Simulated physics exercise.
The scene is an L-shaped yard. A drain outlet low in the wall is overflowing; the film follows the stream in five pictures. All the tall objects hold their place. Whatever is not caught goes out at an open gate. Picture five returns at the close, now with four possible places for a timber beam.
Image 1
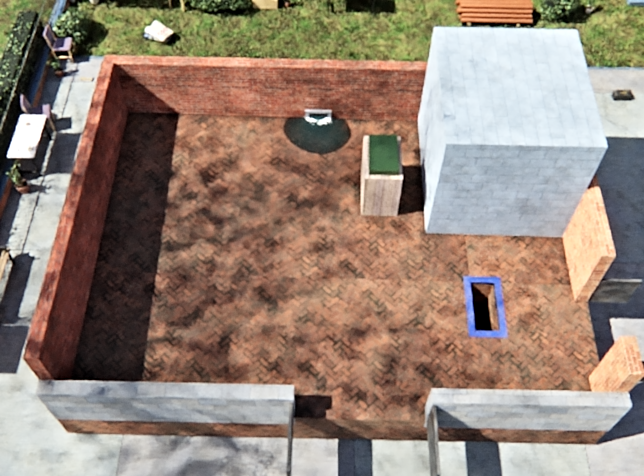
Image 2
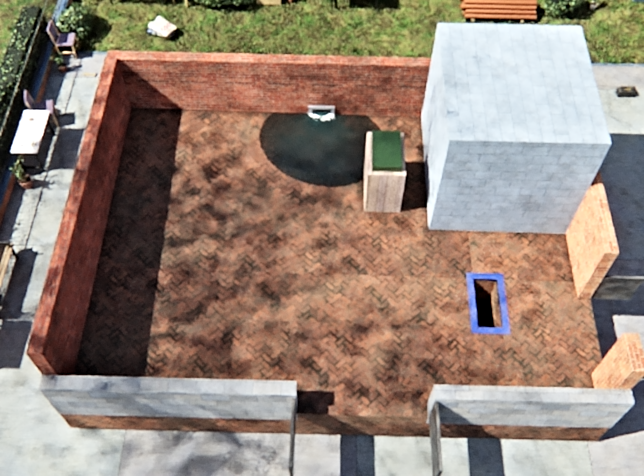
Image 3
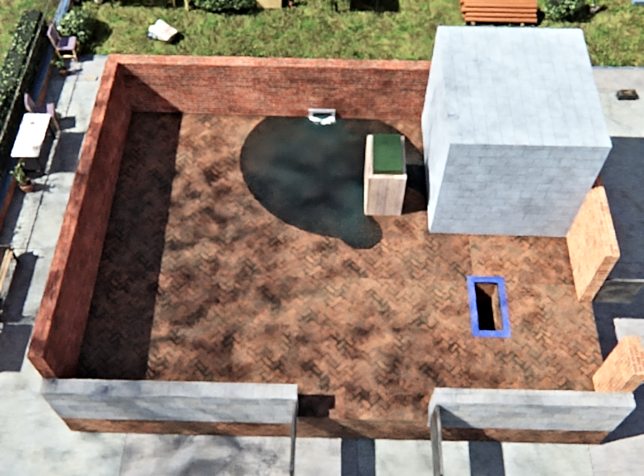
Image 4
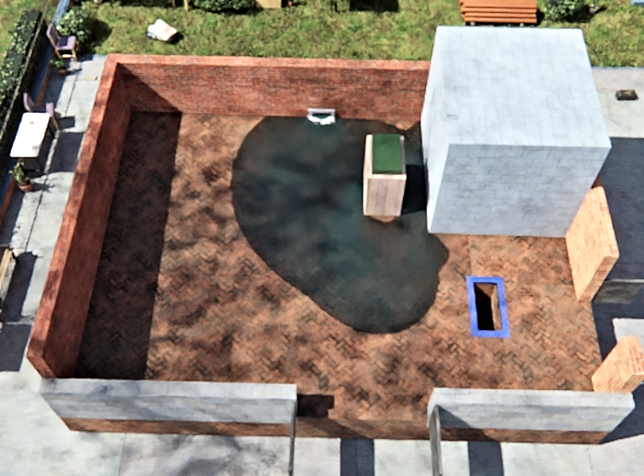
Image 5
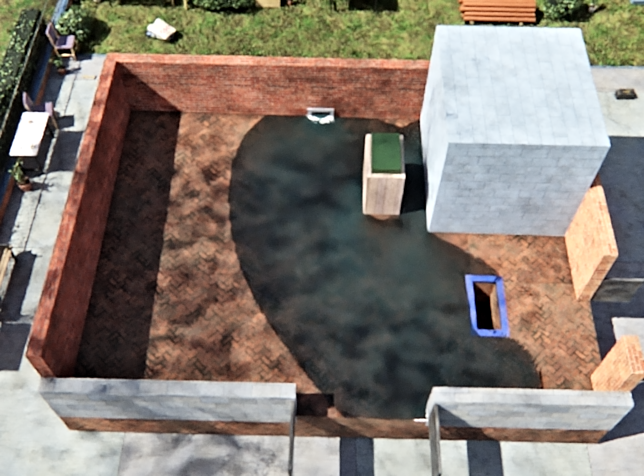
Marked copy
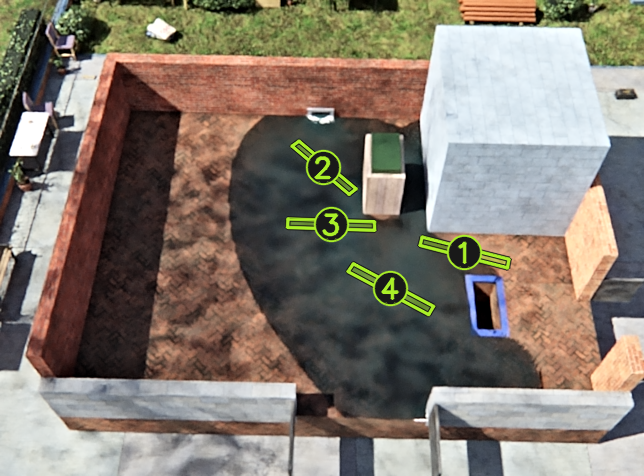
At the start, a small dark pool of water lies below a white outlet at the back wall of a brick-paved yard. The water widens around the green-topped box, then spreads toward the front and right, finally reaching the blue-edged opening and the gap in the front wall.
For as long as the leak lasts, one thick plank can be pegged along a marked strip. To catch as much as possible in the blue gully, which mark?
Choose 4.
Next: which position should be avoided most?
1.
On the marked copy, 1 from (421, 241) to (508, 263); 2 from (295, 143) to (352, 191); 3 from (287, 223) to (374, 226); 4 from (350, 267) to (431, 310).
With 1, about 9 % of the stream runs into the blue gully, about 91 % out by the gates.
With 2, about 15 % of the stream runs into the blue gully, about 85 % out by the gates.
With 3, about 24 % of the stream runs into the blue gully, about 75 % out by the gates.
With 4, about 42 % of the stream runs into the blue gully, about 58 % out by the gates.
